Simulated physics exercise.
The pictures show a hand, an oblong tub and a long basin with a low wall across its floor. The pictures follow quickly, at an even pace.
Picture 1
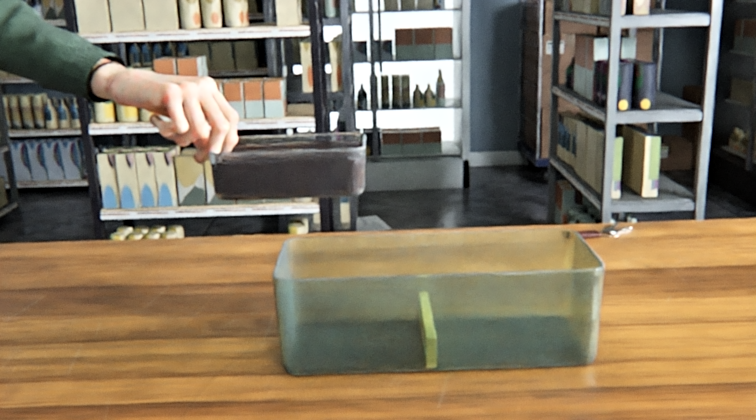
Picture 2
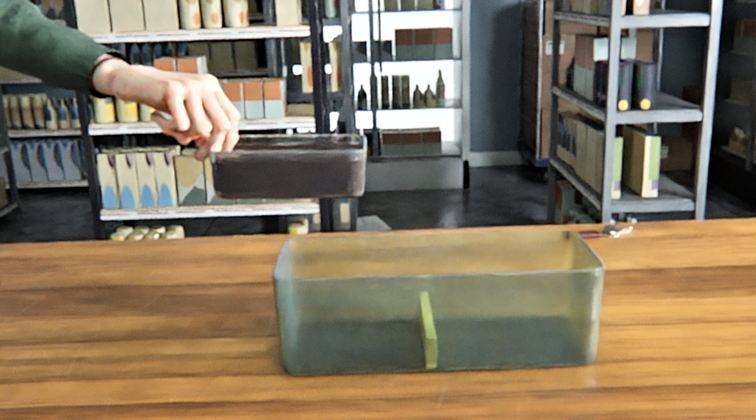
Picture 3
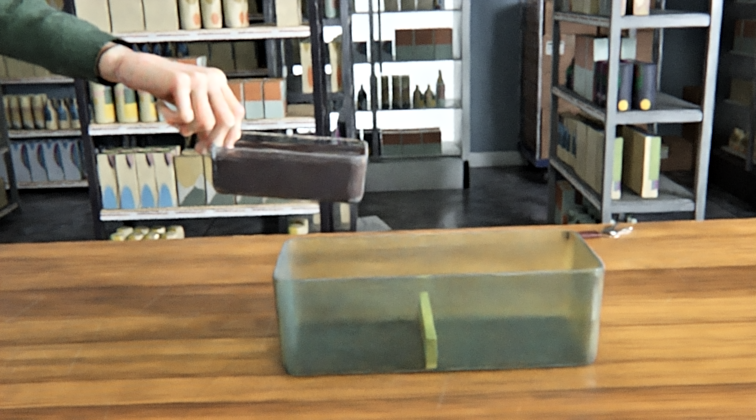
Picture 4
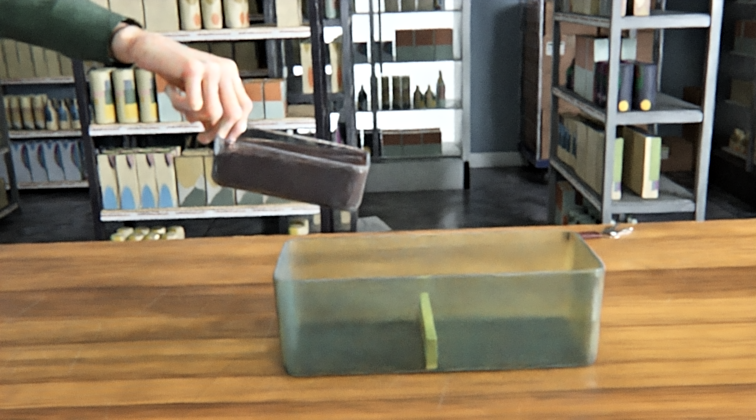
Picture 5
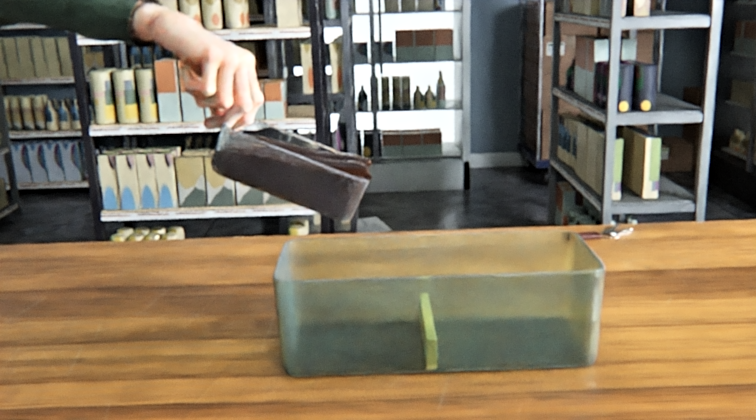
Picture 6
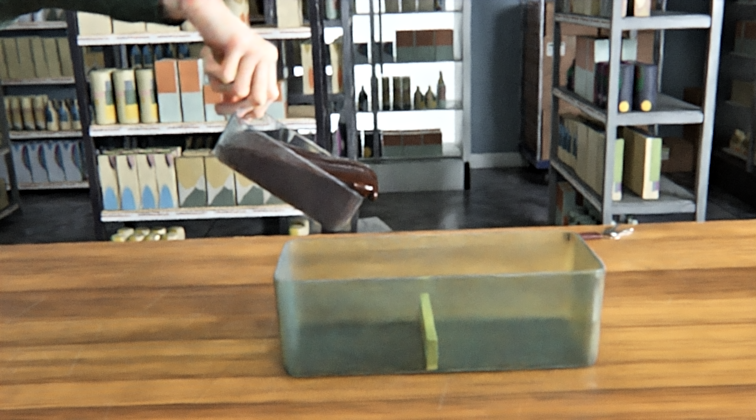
A hand tilting an oblong tub of dark liquid steadily down to the right above a long, low-walled basin on a wooden table.
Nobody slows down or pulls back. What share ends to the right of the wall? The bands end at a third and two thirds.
In the end under a third is right of the wall.
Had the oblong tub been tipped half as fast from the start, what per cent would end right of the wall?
It comes to 50 per cent or so.
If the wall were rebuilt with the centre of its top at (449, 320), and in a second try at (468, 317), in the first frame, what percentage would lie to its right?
First some 35, then 30 per cent.
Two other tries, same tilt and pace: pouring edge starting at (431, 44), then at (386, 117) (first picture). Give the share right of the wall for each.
Near 65 % and 60 %.
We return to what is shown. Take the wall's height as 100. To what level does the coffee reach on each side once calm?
Left about 60, right about 10.
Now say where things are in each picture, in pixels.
The first frame shows tilt 0°; pouring edge (364, 142); surface from (220, 152) to (362, 148); the long basin's rim runs from (280, 259) to (589, 249); the wall's top is at (427, 314).
The second frame shows tilt 2°; pouring edge (365, 145); surface from (220, 151) to (363, 148).
The third frame shows tilt 6°; pouring edge (366, 151); surface from (221, 149) to (364, 152).
The fourth frame shows tilt 14°; pouring edge (368, 161); surface from (223, 146) to (367, 157).
The fifth frame shows tilt 24°; pouring edge (368, 174); surface from (223, 142) to (352, 160); 3 per cent is over the edge.
The sixth frame shows tilt 35°; pouring edge (365, 189); surface from (226, 137) to (344, 167); 10 per cent is over the edge.
A moment on, the oblong tub is tipped on its side and 8 per cent is still to pour, 71 is left of the wall and 5 right of it.
Next, the oblong tub is tipped right over and 2 per cent is still to pour, 73 is left of the wall and 14 right of it.
Then the oblong tub is tipped right over and 0 per cent is still to pour, 78 is left of the wall and 17 right of it.
Later the oblong tub is tipped right over and 0 per cent is still to pour, 77 is left of the wall and 18 right of it.
In the end 76 per cent lies left of the wall, 19 right of it and 5 outside.
